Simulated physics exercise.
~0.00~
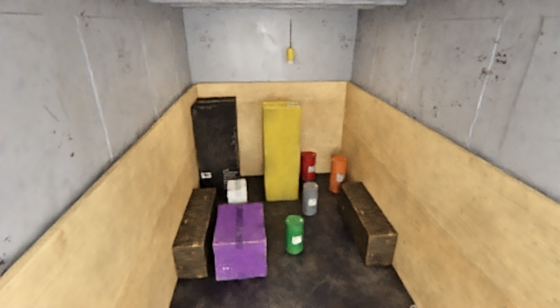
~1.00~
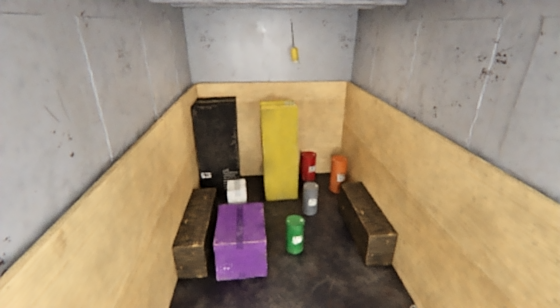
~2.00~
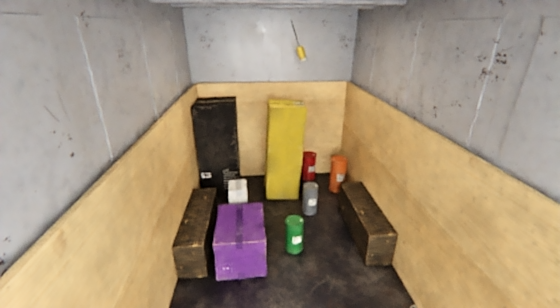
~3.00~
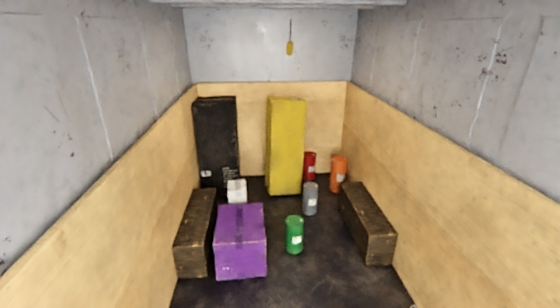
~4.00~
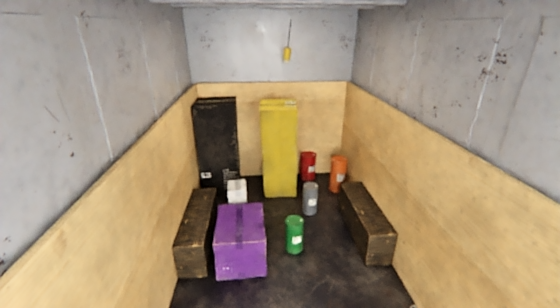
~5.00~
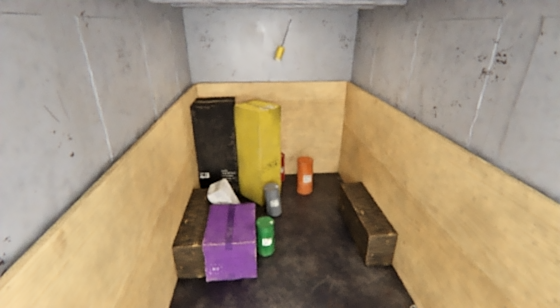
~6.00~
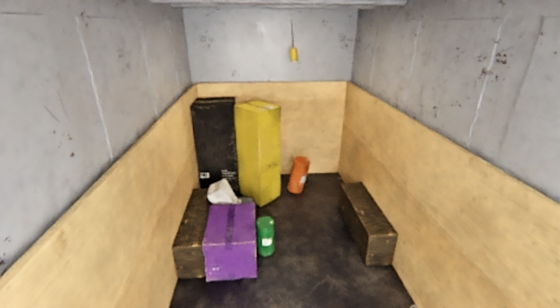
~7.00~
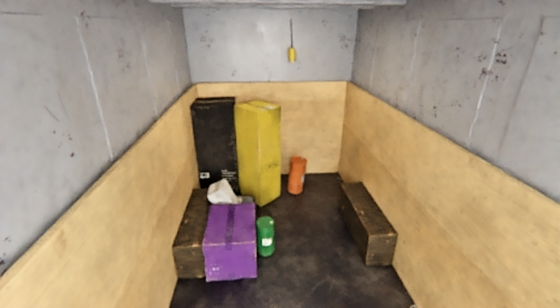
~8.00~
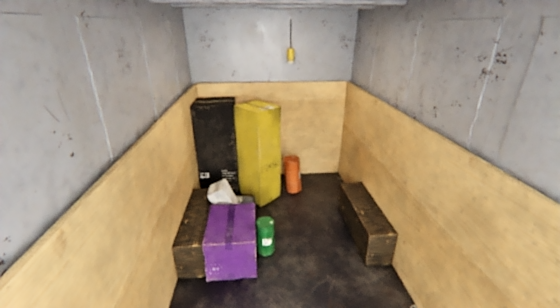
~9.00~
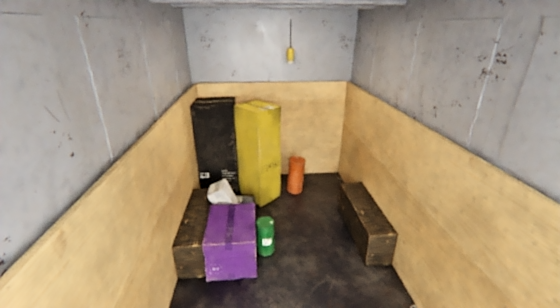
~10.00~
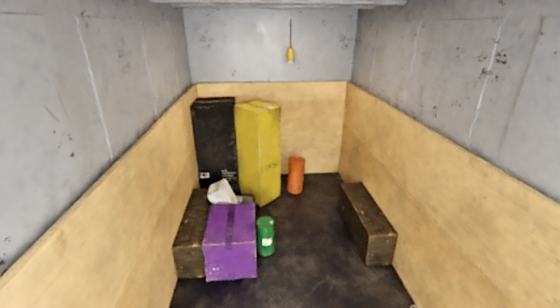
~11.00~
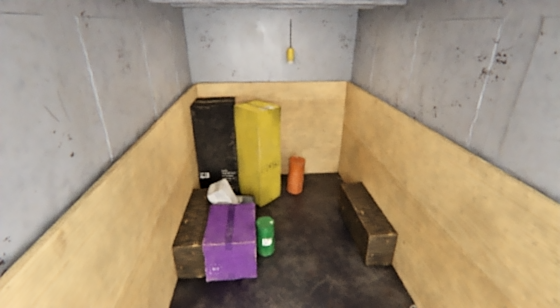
The tall yellow box in the van's load bay rocked slightly, then slid left along with the canisters as the hanging lamp swung; the red and grey ones dropped from sight behind other pieces, while the orange one wobbled and settled upright.
